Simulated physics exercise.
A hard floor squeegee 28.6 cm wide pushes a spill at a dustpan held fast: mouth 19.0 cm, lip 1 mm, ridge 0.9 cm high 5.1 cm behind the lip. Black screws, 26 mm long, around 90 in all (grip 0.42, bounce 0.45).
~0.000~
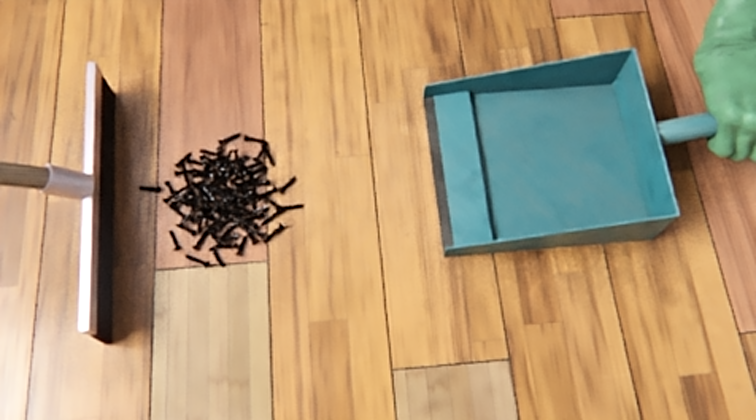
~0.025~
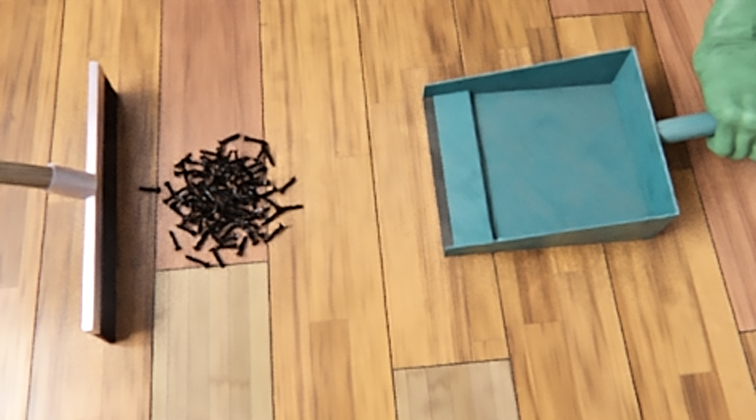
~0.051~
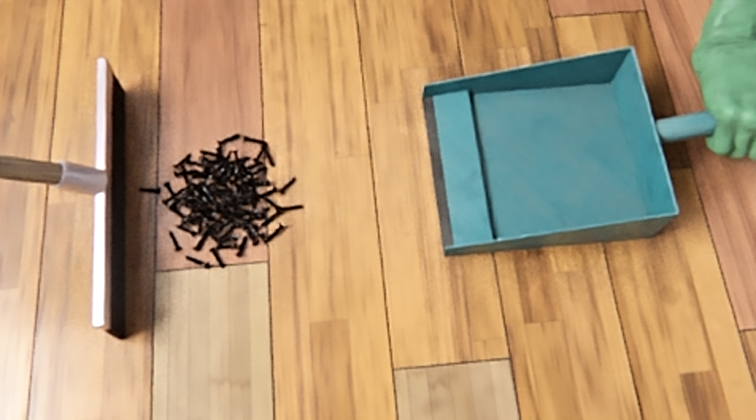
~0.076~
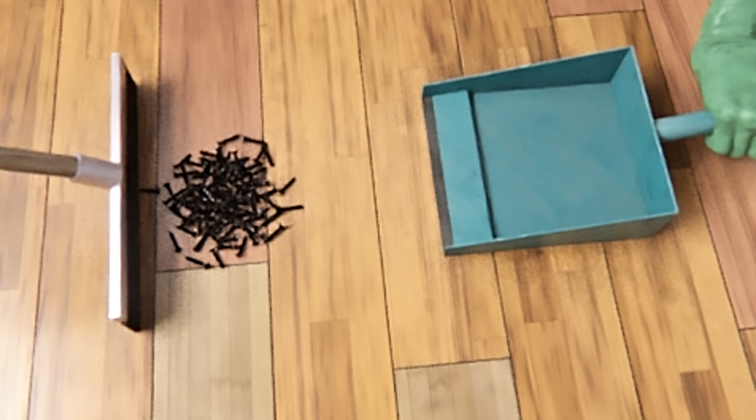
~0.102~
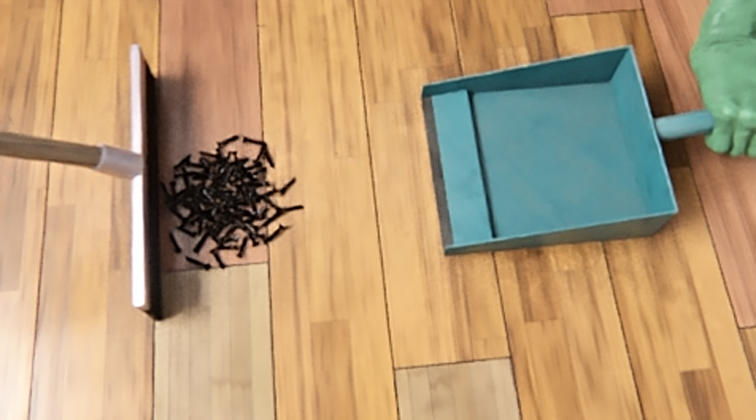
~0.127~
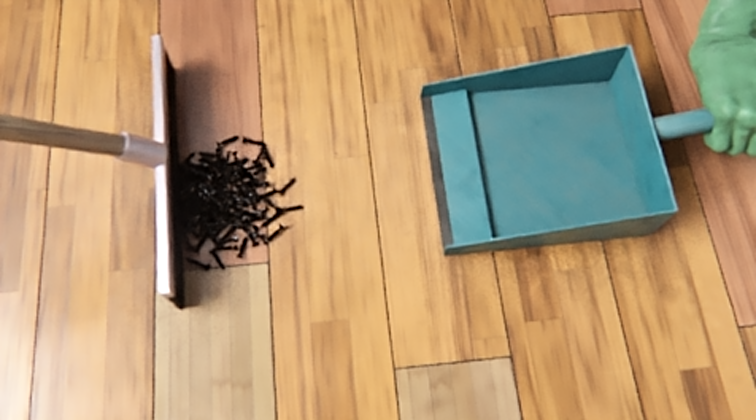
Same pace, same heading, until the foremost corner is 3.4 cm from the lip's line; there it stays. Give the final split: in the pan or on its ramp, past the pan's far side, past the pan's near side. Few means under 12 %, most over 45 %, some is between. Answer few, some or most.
Pan: Some, far side: Some, near side: Few.
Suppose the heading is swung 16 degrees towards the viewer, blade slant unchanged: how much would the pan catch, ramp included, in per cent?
Then about 65 per cent.
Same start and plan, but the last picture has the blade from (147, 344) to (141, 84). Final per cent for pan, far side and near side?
Pan 30, far 0, near 25.
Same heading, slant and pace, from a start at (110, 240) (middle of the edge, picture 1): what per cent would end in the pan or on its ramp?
About 45 per cent.
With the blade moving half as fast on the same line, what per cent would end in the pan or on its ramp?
It would be near 15 per cent.
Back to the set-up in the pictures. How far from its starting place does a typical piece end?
About 26 cm.
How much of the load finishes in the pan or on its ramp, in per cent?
About 40 per cent.
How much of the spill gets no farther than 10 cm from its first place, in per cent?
About 0 per cent.
Then, at 0.27 s, middle of the blade 15 cm from the lip; 0 % over the lip, far side 5 %, near side 0 %.
After 0.36 s, middle of the blade 7 cm from the lip; 0 % over the lip, far side 20 %, near side 0 %.
Then, at 0.59 s, middle of the blade 4 cm from the lip; 45 % over the lip, far side 30 %, near side 0 %.
In the end, at 1.5 s, pan 40 %, far side 30 %, near side 0 %, in front of the lip or behind the blade 30 %.
